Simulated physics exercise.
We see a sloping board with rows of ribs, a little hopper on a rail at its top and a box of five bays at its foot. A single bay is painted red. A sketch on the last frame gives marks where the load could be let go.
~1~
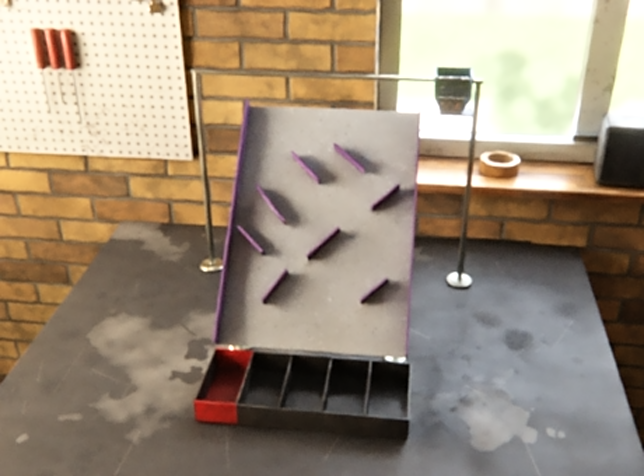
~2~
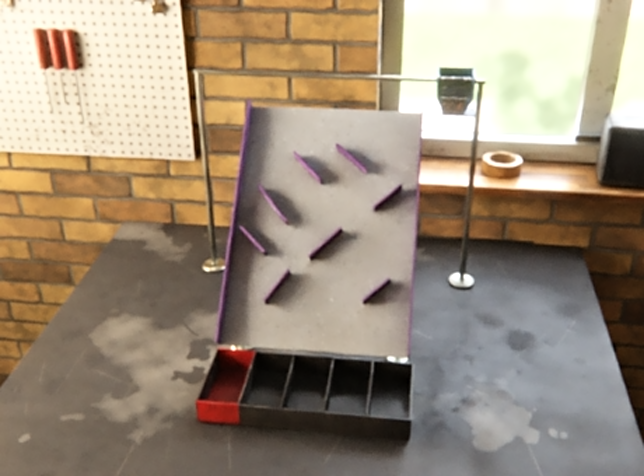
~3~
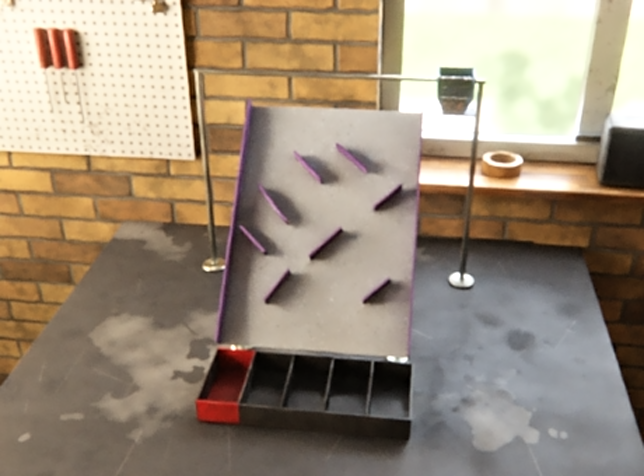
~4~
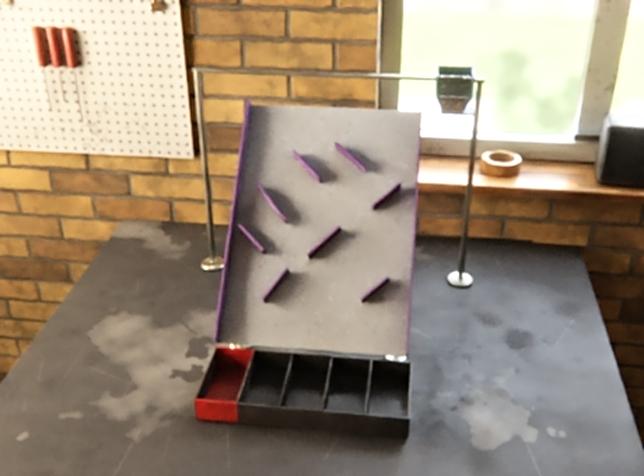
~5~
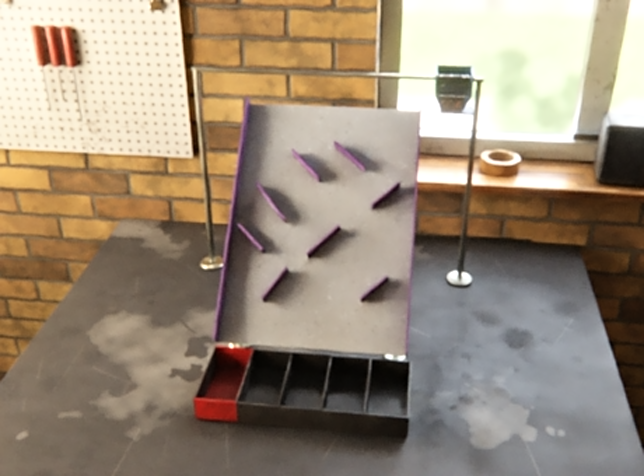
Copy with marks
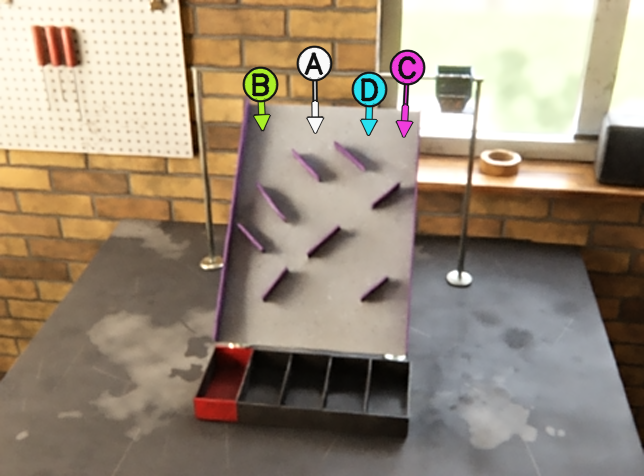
A sloping gray board with purple ribs stood on a dark table above a box of five bays, the leftmost red, while a small hopper sat still on the rail and nothing noticeably moved.
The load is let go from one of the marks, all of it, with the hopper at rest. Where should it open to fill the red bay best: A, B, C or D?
Best: B.
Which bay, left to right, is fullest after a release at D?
The third.
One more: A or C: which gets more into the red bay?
A it is.
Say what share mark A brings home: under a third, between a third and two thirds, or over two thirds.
Mark A gives under a third.
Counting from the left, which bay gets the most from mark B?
The first.
On the marked copy, mark A meets the board at (315, 127); mark B meets the board at (262, 124); mark C meets the board at (404, 131); mark D meets the board at (368, 129).
With A, a small part in the red bay, most in other bays, a stray few outside the box.
With B, about two thirds in the red bay, about a quarter in other bays.
With C, a stray few in the red bay, nearly all in other bays, a small part outside the box.
With D, a stray few in the red bay, nearly all in other bays, a small part outside the box.
